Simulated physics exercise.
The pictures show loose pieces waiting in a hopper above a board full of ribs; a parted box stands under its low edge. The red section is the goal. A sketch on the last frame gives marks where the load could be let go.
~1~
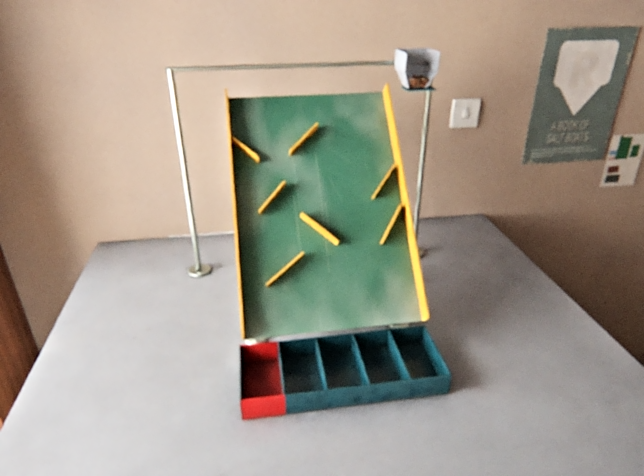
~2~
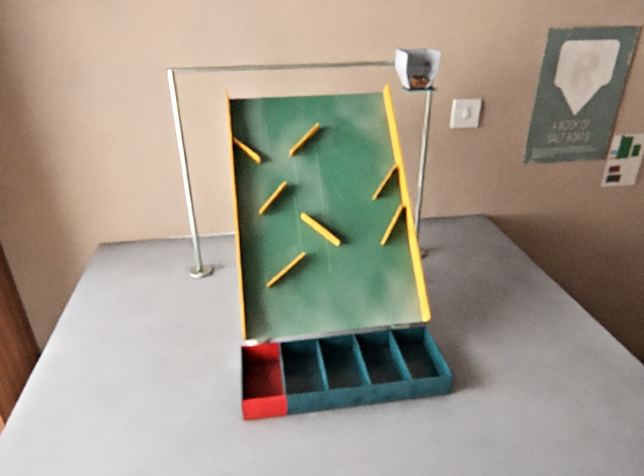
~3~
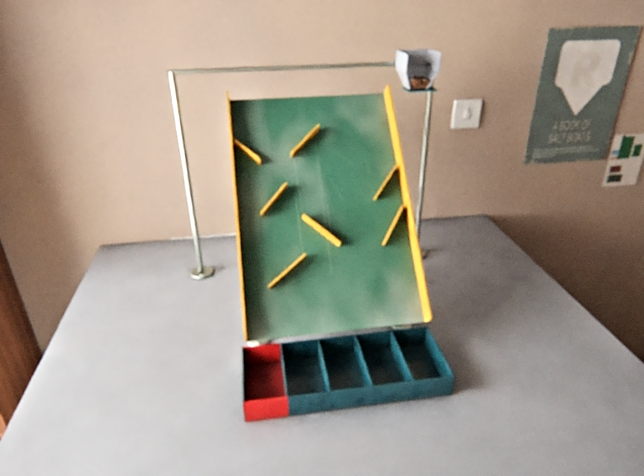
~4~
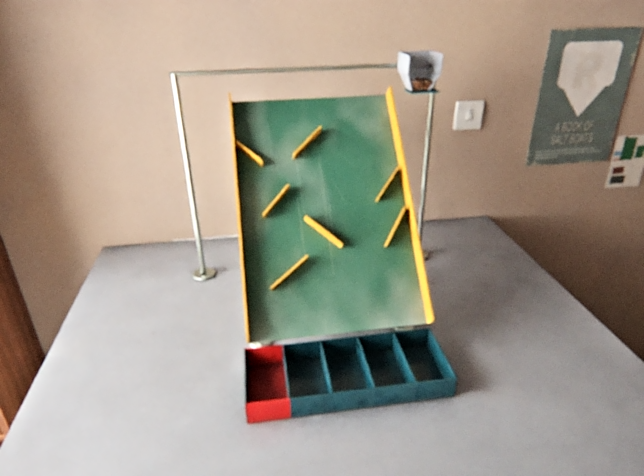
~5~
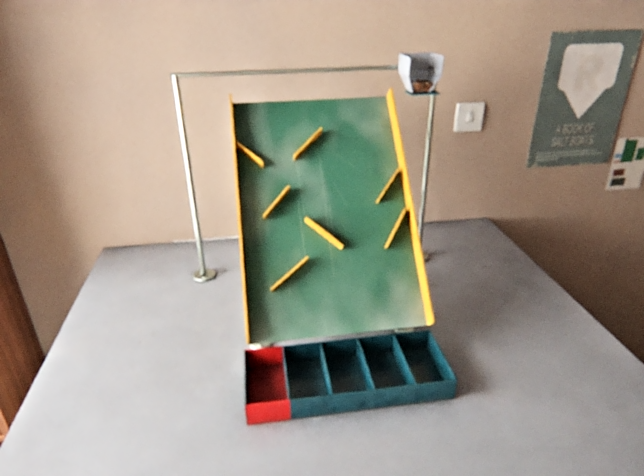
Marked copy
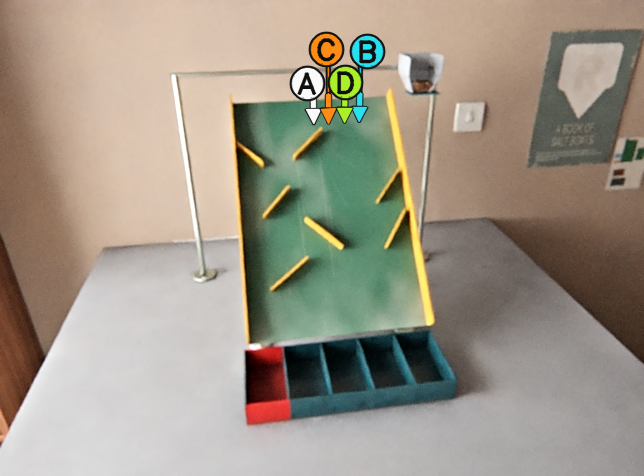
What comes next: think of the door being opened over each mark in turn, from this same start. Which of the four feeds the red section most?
A.
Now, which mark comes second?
Mark C.
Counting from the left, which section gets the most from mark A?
It is the first one.
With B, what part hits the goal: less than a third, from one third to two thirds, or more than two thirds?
It is less than a third.
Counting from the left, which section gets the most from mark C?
The fourth from the left.
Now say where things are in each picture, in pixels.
Hopper at (415, 81), cereal balls, door shut, in the first picture.
Ribs (233, 138) to (260, 159), (291, 151) to (318, 124), (260, 211) to (286, 182), in the second picture.
Ribs (377, 196) to (397, 165), (303, 214) to (341, 243), (385, 242) to (404, 205), in the third picture.
Ribs (271, 288) to (308, 255), in the fourth picture.
Red section at (268, 411), number 1 of 5 from the left, in the fifth picture.
On the marked copy, mark A meets the board at (313, 118); mark B meets the board at (359, 116); mark C meets the board at (328, 117); mark D meets the board at (344, 117).
If A is chosen, about two thirds in the red section, about a quarter in other sections, a small part outside the box.
If B is chosen, none in the red section, nearly all in other sections, a small part outside the box.
If C is chosen, a small part in the red section, most in other sections, a stray few outside the box.
If D is chosen, none in the red section, nearly all in other sections, a small part outside the box.
